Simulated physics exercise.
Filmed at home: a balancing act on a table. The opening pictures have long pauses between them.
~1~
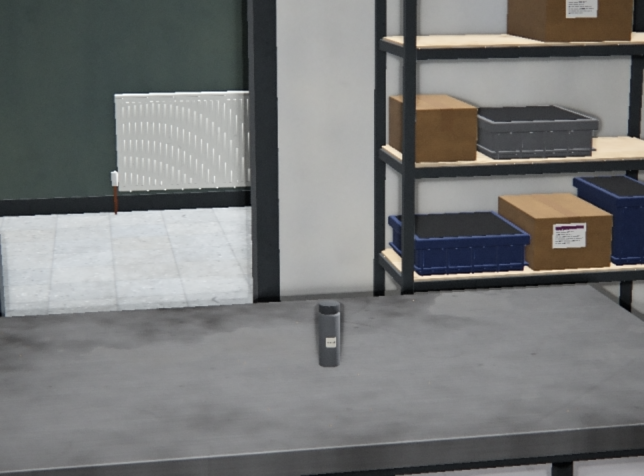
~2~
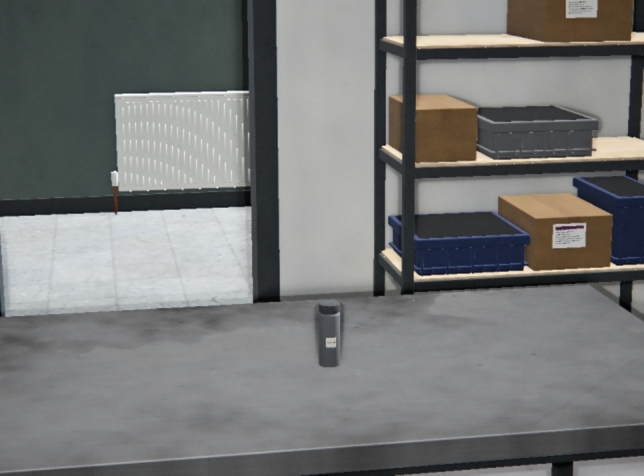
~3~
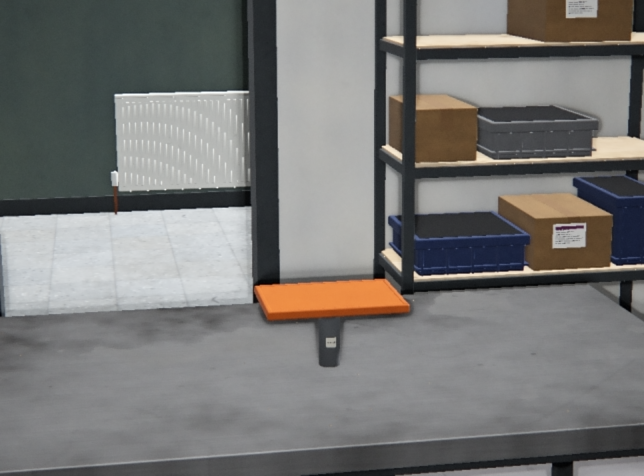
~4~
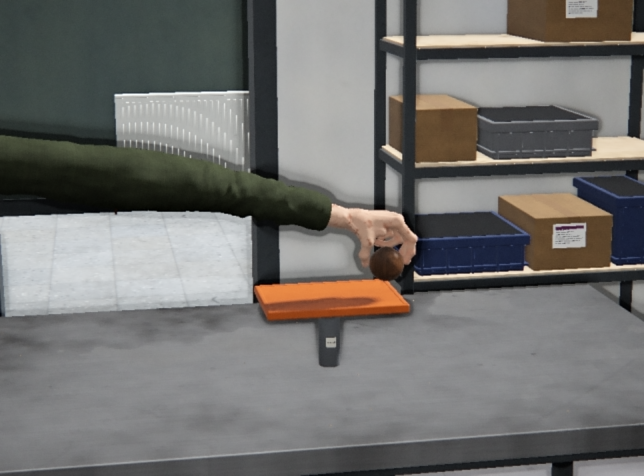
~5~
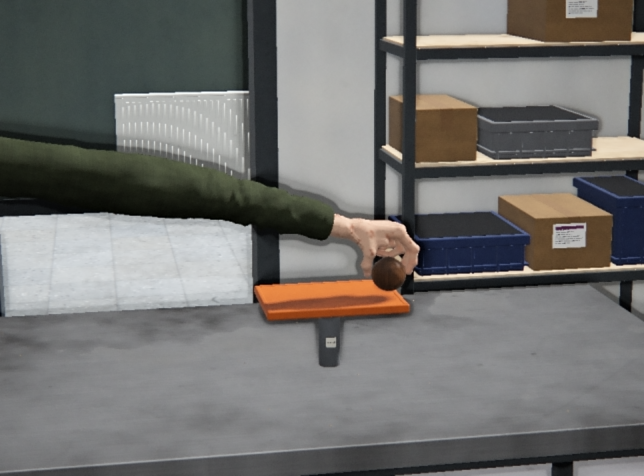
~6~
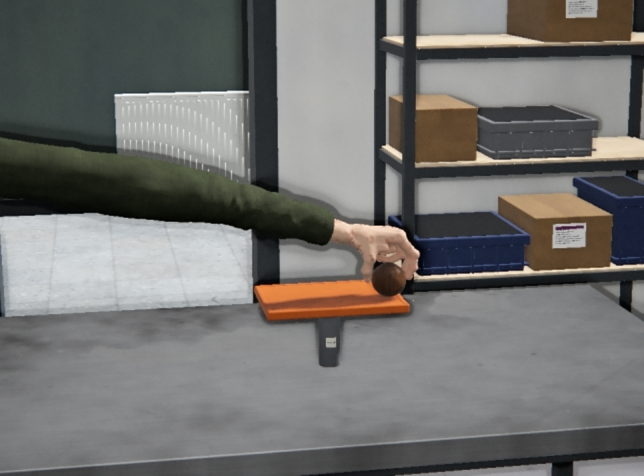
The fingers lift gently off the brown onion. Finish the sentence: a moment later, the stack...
It topples.
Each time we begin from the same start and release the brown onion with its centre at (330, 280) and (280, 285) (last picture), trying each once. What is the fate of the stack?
Well, the first time it stays put, and the second time it goes over.
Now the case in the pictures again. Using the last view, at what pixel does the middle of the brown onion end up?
Roughly at pixel (411, 351).
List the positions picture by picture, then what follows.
The last thing is not in view yet, in the first frame.
The last thing is not in view yet, in the second frame.
The last thing is not in view yet; orange lid (330, 299), in the third frame.
Coming down; brown onion (387, 264); orange lid (330, 299), in the fourth frame.
Coming down; brown onion (389, 274); orange lid (330, 299), in the fifth frame.
In place under the hand; brown onion (389, 279); orange lid (330, 299), in the sixth frame.
Then, 0.40 s later than the last frame, brown onion now fallen; orange lid tilted by 60°.
Then, 0.80 s later than the last frame, orange lid tilted by 66°; grey shaker tilted by 14°.
Then, 1.00 s later than the last frame, orange lid and grey shaker now fallen.
Then, 1.20 s later than the last frame, things are still on the move.
When it is over, fallen, orange lid, brown onion and grey shaker. End places, in pixels of the last picture, brown onion near (411, 351). The stack loses its balance.
